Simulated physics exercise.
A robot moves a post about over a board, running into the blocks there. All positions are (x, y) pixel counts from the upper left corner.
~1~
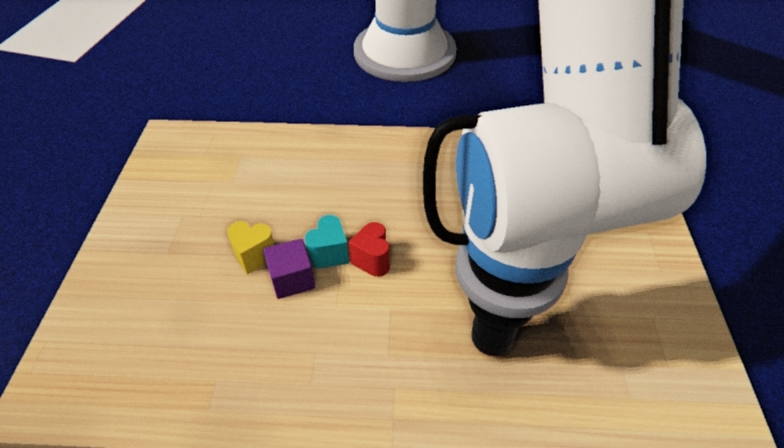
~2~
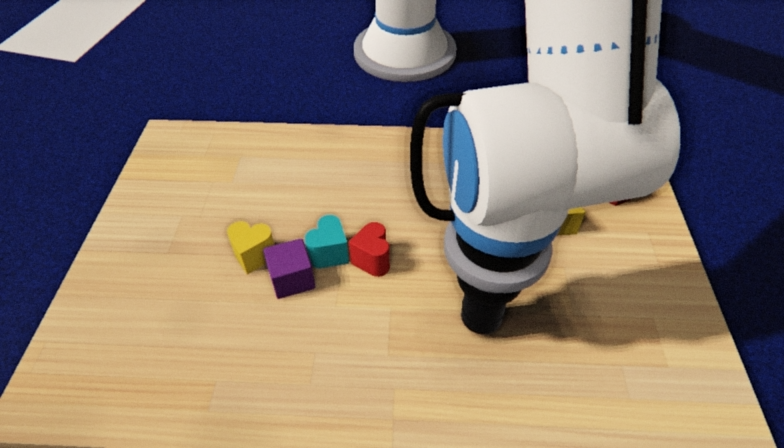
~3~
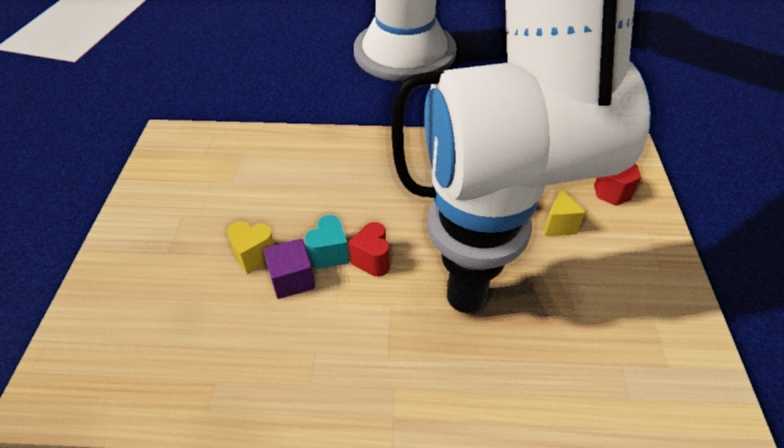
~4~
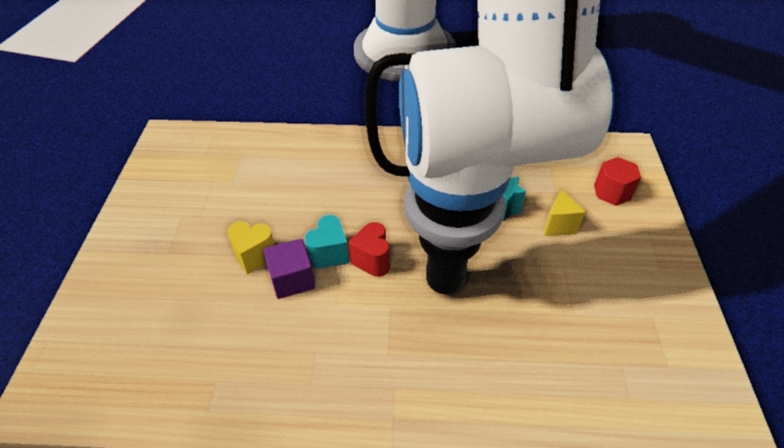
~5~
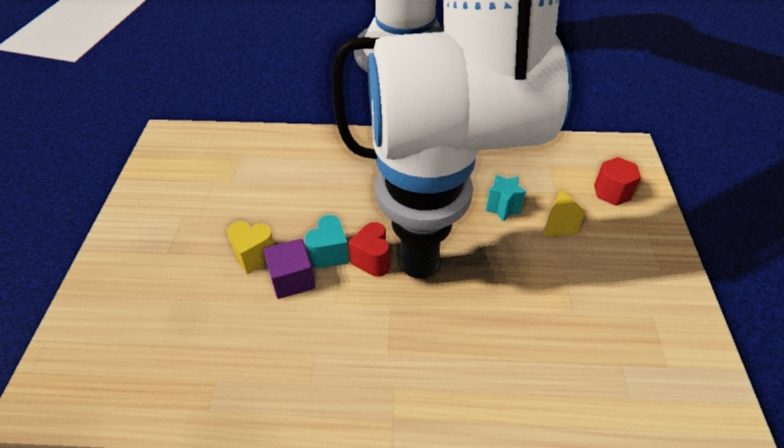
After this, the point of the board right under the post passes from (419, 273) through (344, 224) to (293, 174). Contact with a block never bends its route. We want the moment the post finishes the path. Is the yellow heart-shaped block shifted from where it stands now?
Answer: No.
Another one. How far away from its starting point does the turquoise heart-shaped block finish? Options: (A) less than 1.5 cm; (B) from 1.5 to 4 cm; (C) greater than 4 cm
I choose B.
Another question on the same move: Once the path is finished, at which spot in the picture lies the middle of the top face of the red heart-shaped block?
The middle of the upper face of the red heart-shaped block will lie at about (333, 229) in the picture.
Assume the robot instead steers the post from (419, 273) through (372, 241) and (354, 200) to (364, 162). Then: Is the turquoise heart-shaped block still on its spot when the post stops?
That would be a no.
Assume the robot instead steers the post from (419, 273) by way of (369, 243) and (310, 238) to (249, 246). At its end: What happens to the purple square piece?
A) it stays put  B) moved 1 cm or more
That would be B.
What follows on the original path. One third of the way, post (366, 230); purple square piece (280, 258), turned 30° anticlockwise; turquoise heart-shaped block (306, 229), turned 30° clockwise; red heart-shaped block (340, 233), turned 30° anticlockwise.
Two thirds of the way, post (321, 199); purple square piece (276, 259), turned 45° anticlockwise; turquoise heart-shaped block (296, 230), turned 25° clockwise; red heart-shaped block (333, 229), turned 50° anticlockwise.
At the end, post (291, 165); yellow heart-shaped block in place; purple square piece (276, 259), turned 45° anticlockwise; turquoise heart-shaped block (296, 230), turned 25° clockwise; red heart-shaped block (333, 229), turned 50° anticlockwise.
